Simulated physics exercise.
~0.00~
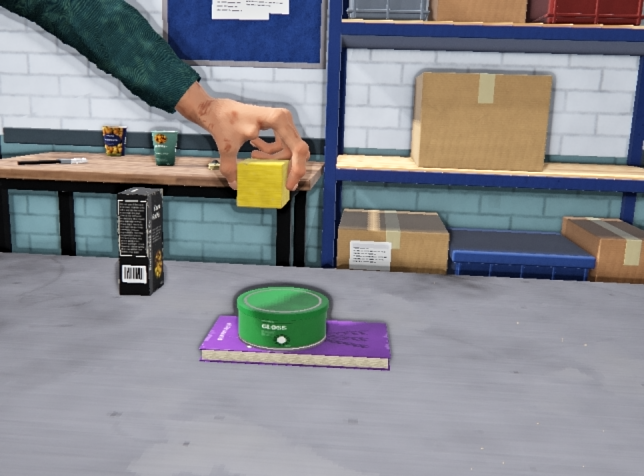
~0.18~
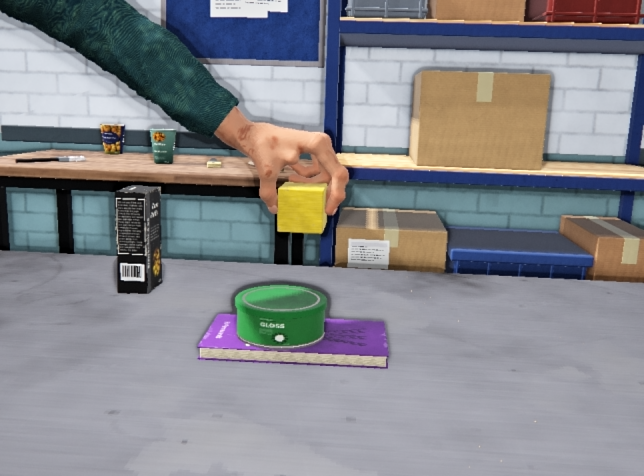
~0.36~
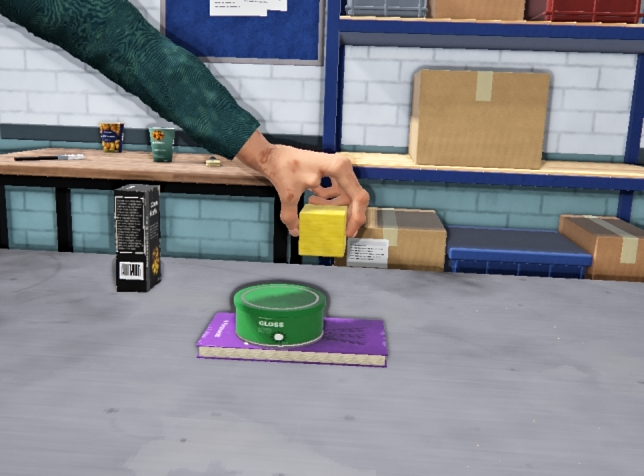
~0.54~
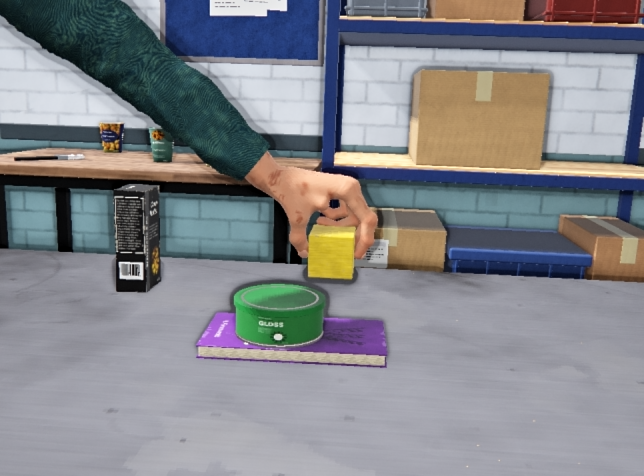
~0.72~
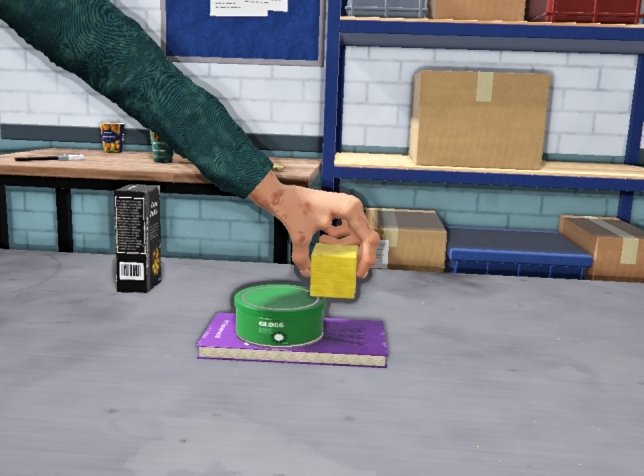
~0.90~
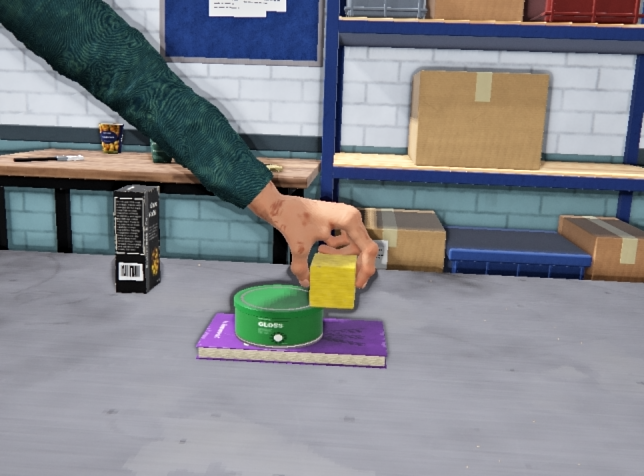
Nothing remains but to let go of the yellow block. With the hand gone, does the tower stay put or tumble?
The tower tumbles.
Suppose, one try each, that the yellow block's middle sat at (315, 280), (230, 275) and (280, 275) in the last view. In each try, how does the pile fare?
The pile remains standing the first time, collapses the second time and remains standing the third time.
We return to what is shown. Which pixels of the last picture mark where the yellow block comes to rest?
Roughly pixel (360, 318) in the last picture.
By 1.20 s, yellow block now fallen.
By 1.40 s, things are still on the move.
By 2.90 s, nothing new.
When it is over (4.0 s), fallen, yellow block; the other 3 as before. End places, in pixels of the last picture, yellow block near (359, 318). The pile gives way.
